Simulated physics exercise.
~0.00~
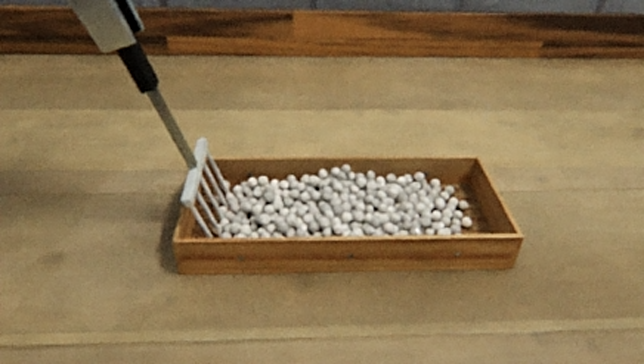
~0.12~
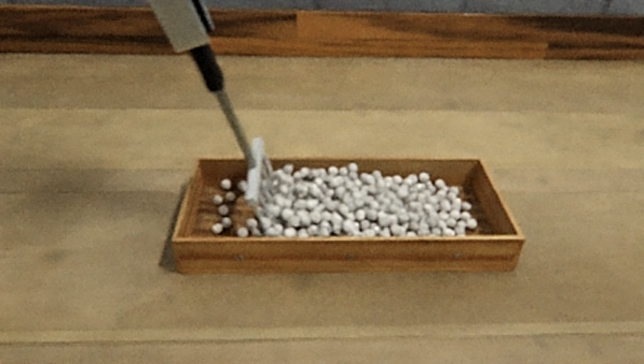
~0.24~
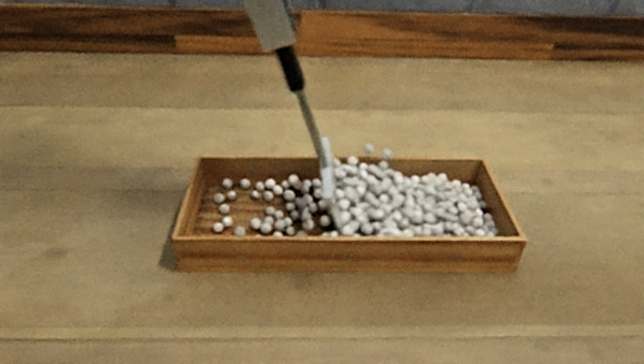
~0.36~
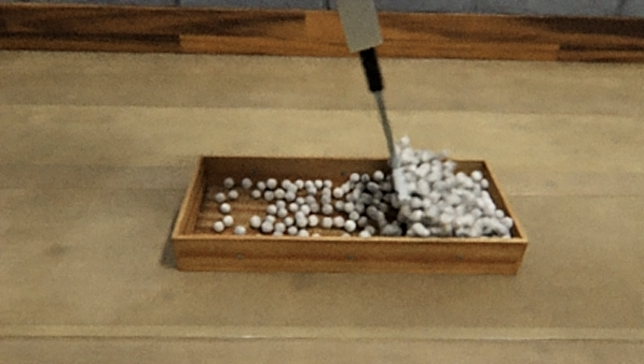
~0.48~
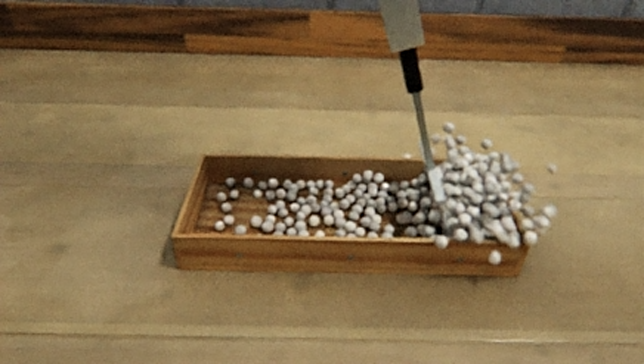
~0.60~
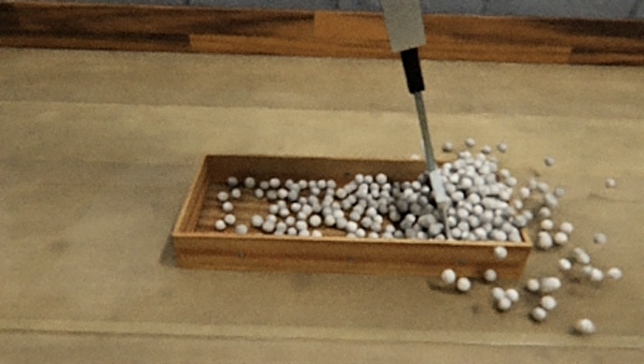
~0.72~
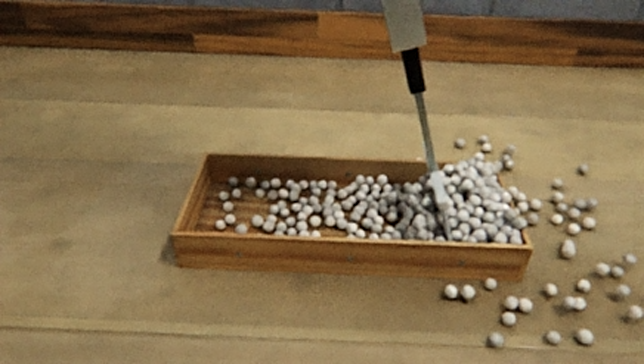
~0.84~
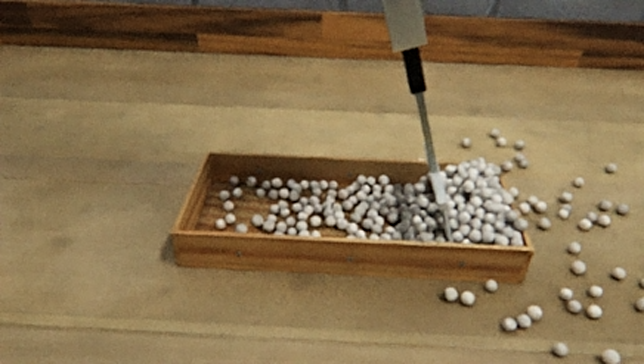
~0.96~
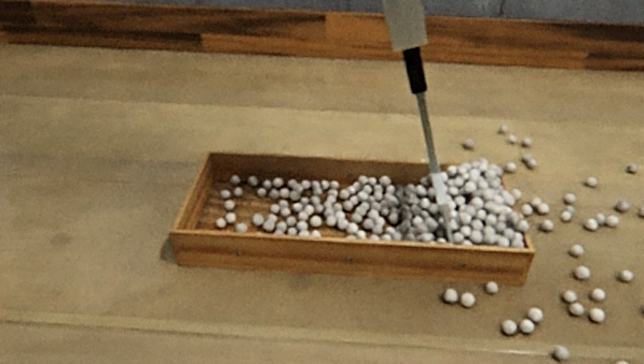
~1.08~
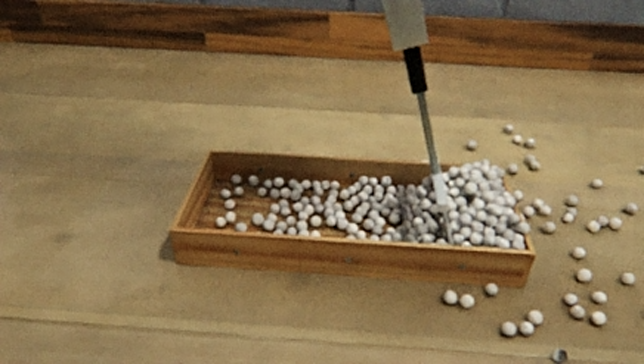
An arm dragged a fork to the right through a wooden tray of small whitish beads, heaping them against the far end until some spilled over onto the table and scattered, then it stopped with most beads still in the tray.
